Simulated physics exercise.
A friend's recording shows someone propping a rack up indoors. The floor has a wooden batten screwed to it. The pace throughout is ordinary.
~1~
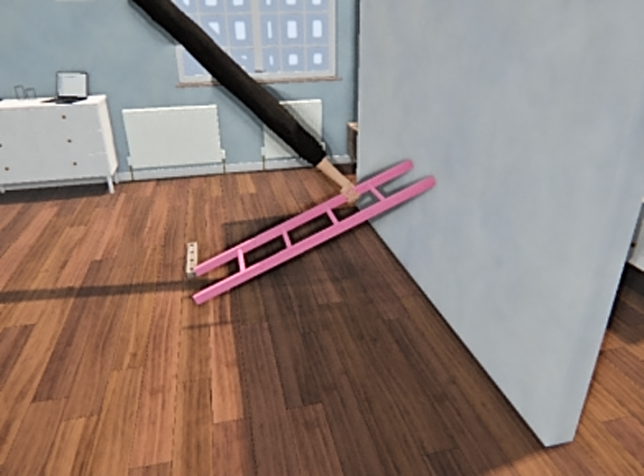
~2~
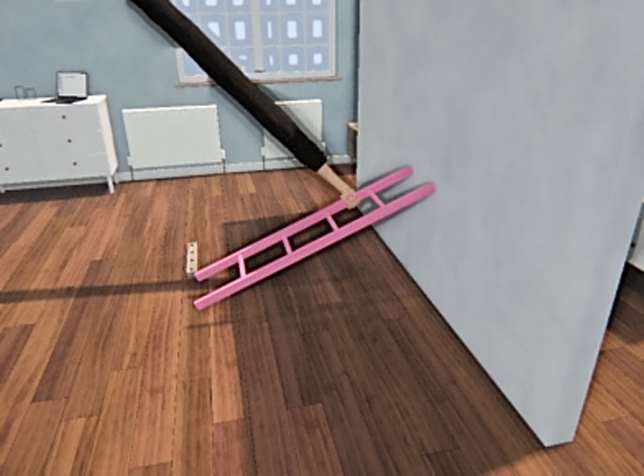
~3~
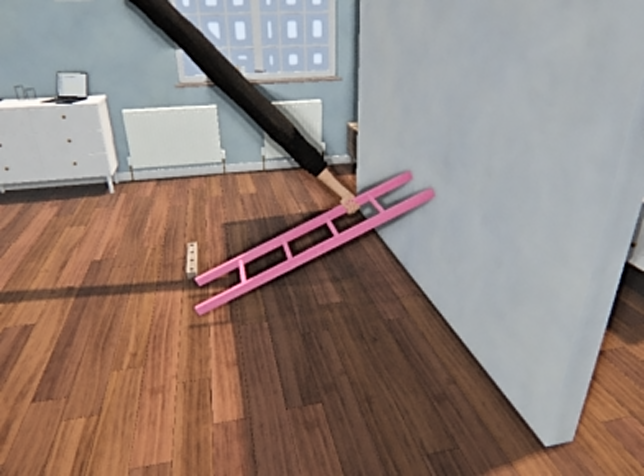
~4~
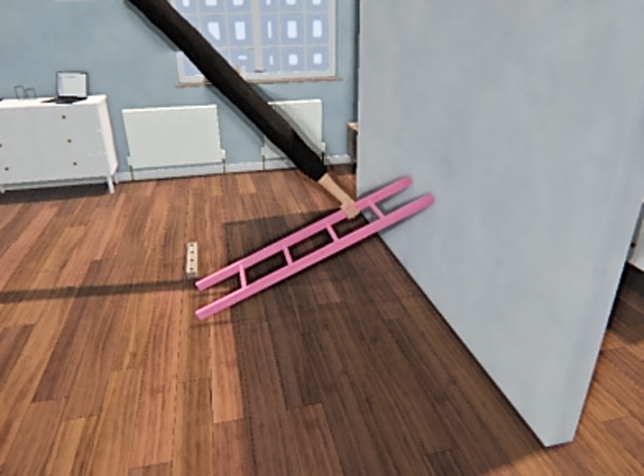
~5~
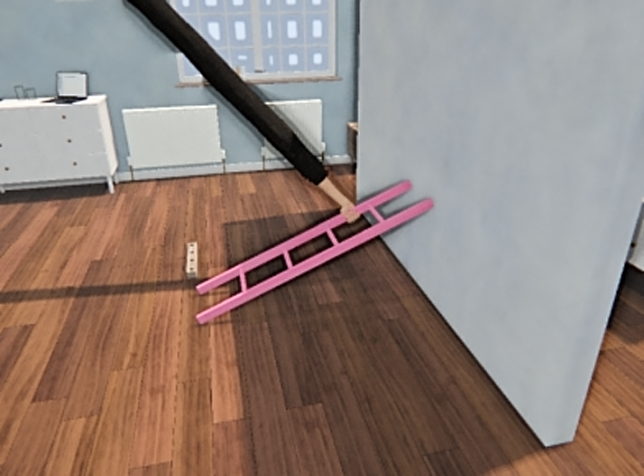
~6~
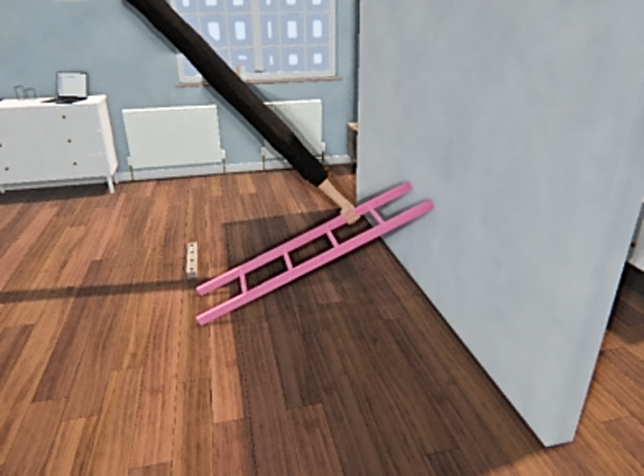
A dark-sleeved arm held a pink rack slanted against a pale wall and lowered it slightly, then kept its hand on it, while a small batten stayed still on the wooden floor.
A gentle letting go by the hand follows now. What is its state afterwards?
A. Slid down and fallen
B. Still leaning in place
(A) Slid down and fallen.
Then, 0.26 s later than the last frame, pink rack tilted by 11° near (304, 270).
When it is over, the pink rack gives way at the feet, near (299, 293).
